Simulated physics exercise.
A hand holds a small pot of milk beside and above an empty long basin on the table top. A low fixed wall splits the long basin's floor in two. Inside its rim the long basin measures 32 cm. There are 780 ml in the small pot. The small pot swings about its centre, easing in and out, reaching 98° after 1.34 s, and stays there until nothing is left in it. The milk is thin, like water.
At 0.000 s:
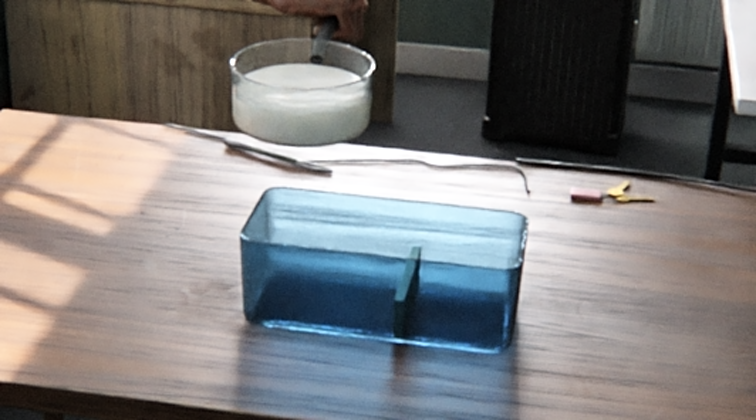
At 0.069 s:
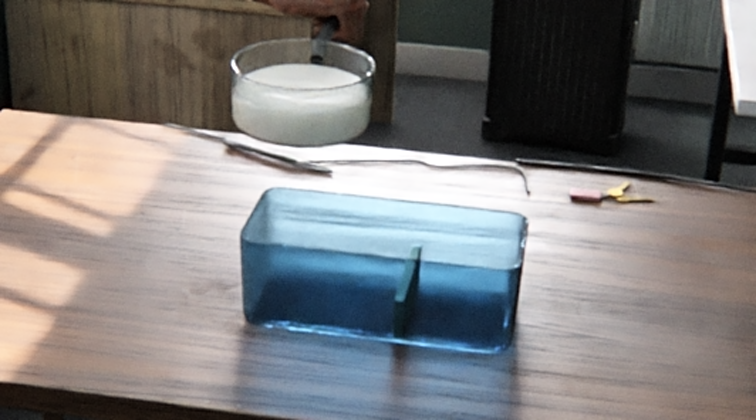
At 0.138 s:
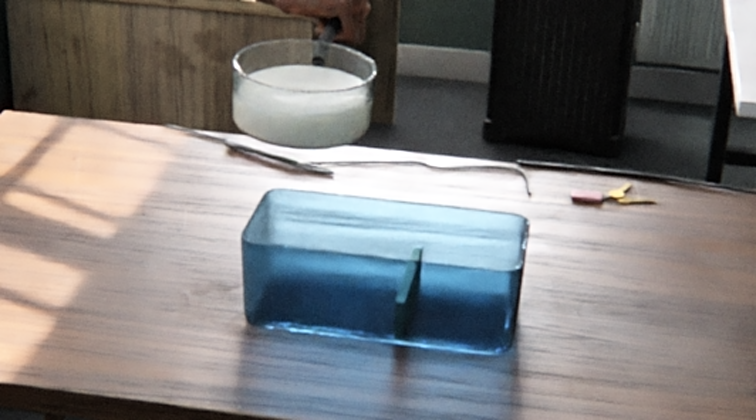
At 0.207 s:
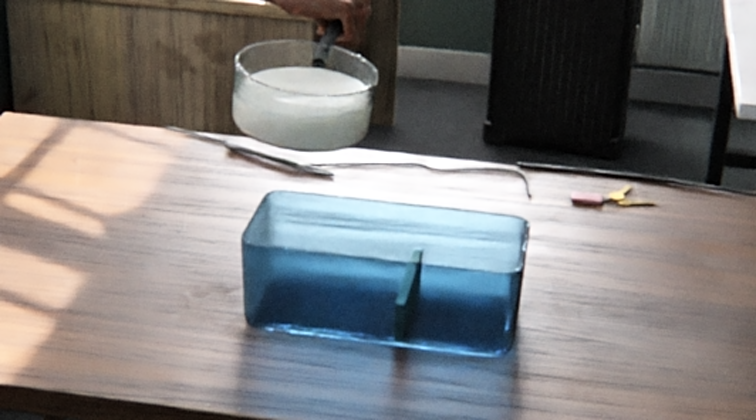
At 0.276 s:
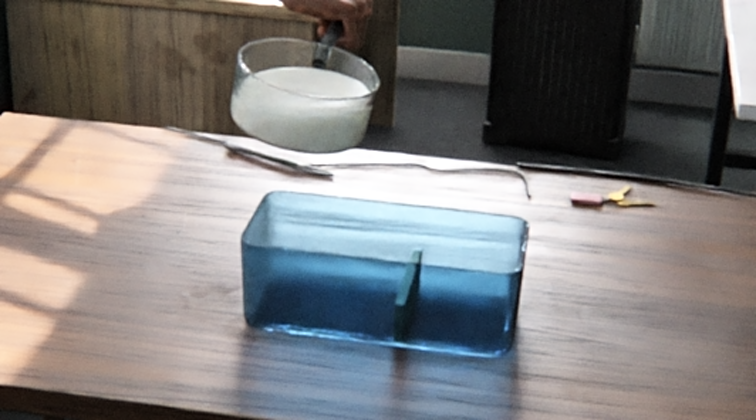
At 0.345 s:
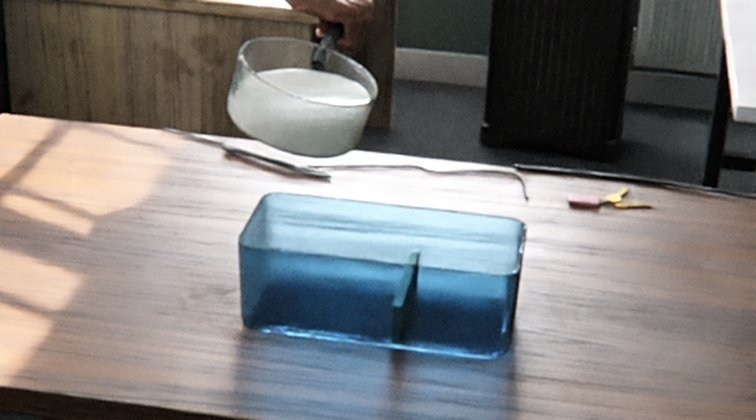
A hand held a small clear pot of milk behind an empty blue basin with a divider on a wooden table, then slowly tilted the pot a little, its right side dipping.
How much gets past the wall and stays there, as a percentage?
About 54 per cent.
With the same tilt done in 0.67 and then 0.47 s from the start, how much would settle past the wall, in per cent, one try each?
In turn about 40 and 25 per cent.
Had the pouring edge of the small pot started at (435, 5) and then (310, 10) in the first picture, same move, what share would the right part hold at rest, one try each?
First 85, then 5 per cent.
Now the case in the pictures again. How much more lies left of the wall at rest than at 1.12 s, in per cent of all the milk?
About 24 per cent.
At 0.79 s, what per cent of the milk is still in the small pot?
Some 58 per cent.
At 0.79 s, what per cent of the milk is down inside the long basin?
Some 10 per cent.
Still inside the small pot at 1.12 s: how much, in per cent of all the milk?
Some 14 per cent.
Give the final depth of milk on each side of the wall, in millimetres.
Left about 14 mm, right about 24 mm.
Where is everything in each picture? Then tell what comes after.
Tilt 0°; pouring edge (372, 72); surface from (238, 80) to (369, 93); the long basin's rim runs from (253, 213) to (524, 243); the wall's top is at (408, 273), in the first picture.
Tilt 1°; pouring edge (372, 73); surface from (239, 80) to (369, 93), in the second picture.
Tilt 3°; pouring edge (374, 77); surface from (240, 80) to (371, 96), in the third picture.
Tilt 6°; pouring edge (376, 82); surface from (240, 83) to (372, 98), in the fourth picture.
Tilt 10°; pouring edge (376, 88); surface from (240, 83) to (371, 98), in the fifth picture.
Tilt 15°; pouring edge (375, 96); surface from (236, 84) to (372, 101), in the sixth picture.
Then, 0.79 s in, the tilt is 63° and 59 per cent is still to pour, 3 is left of the wall and 7 right of it.
Then, 1.12 s in, the tilt is 92° and 14 per cent is still to pour, 21 is left of the wall and 53 right of it.
Then, 1.47 s in, the tilt is 98° and 2 per cent is still to pour, 42 is left of the wall and 54 right of it.
Then, 1.84 s in, the tilt is 98° and 0 per cent is still to pour, 45 is left of the wall and 54 right of it.
Finally, 46 per cent lies left of the wall, 54 right of it and 1 outside.
